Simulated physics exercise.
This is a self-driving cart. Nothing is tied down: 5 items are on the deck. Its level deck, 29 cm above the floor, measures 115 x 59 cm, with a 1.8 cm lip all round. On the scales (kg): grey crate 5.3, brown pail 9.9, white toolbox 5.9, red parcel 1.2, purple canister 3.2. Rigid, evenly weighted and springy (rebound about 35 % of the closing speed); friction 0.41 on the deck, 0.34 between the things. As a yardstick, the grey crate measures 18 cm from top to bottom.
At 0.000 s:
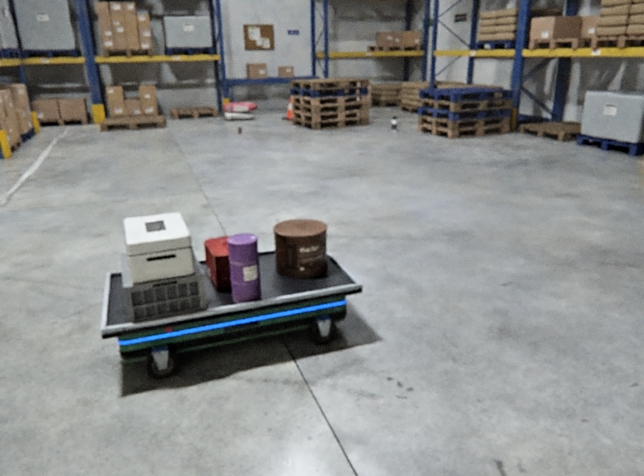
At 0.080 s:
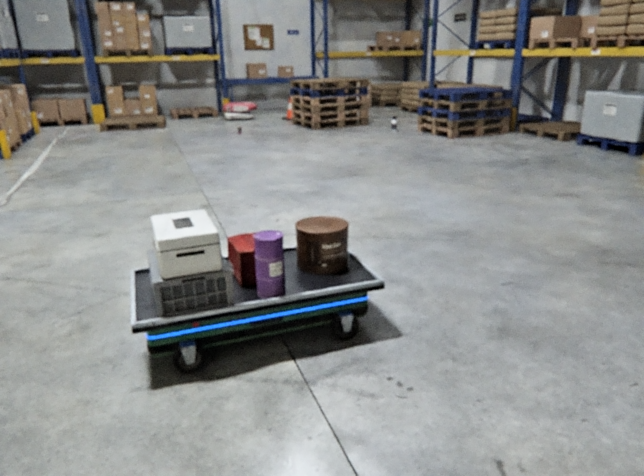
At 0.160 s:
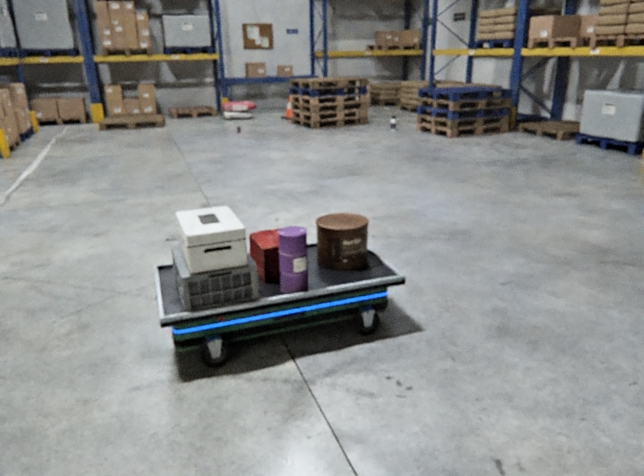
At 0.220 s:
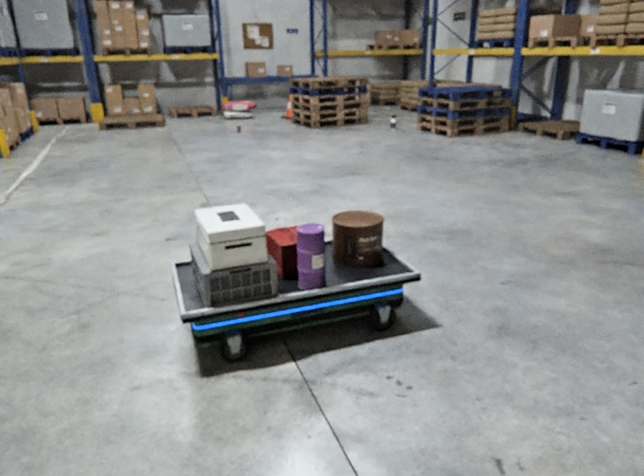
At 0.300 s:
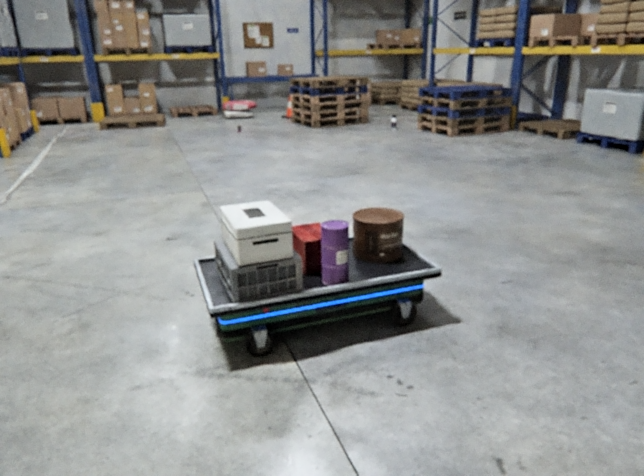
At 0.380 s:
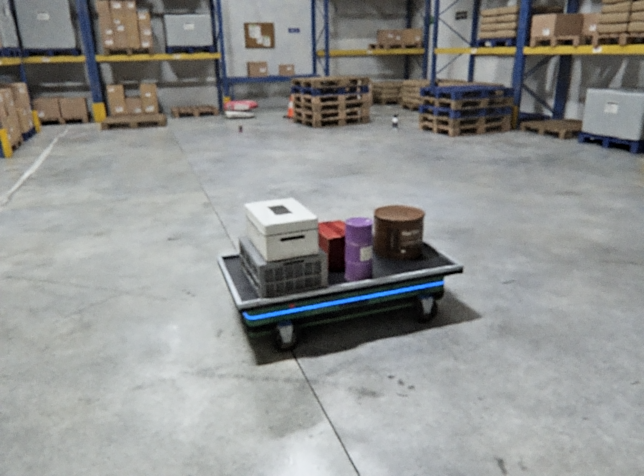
A low, flat cart with a blue stripe along its side stands out on the grey concrete floor of a warehouse, seen from slightly above, with shelving and stacked pallets behind. On its dark deck, a white box sits atop a grey crate at left, with a red parcel and purple canister in the middle and a brown pail at right. The cart rolls steadily a short way rightward across a floor seam, its load keeping its arrangement, while the camera stays still.
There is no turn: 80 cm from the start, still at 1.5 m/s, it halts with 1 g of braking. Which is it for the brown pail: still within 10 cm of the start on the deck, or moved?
The brown pail keeps its place.
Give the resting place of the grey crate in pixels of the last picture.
At about (364, 249).
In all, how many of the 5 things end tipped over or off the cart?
That comes to 0.
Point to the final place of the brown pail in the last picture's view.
Near (457, 223).
After 0.68 s, 91 cm covered; brown pail moved 5 cm near (458, 223); white toolbox moved 7 cm; red parcel moved 6 cm.
After 0.78 s, 91 cm covered, stopped; brown pail moved 4 cm near (457, 223); white toolbox moved 16 cm; red parcel moved 13 cm.
In the end (1.3 s), not toppled but over 10 cm from the start, grey crate, white toolbox, red parcel and purple canister; brown pail under 10 cm from the start. At the end, from the last picture's camera, brown pail near (457, 223).
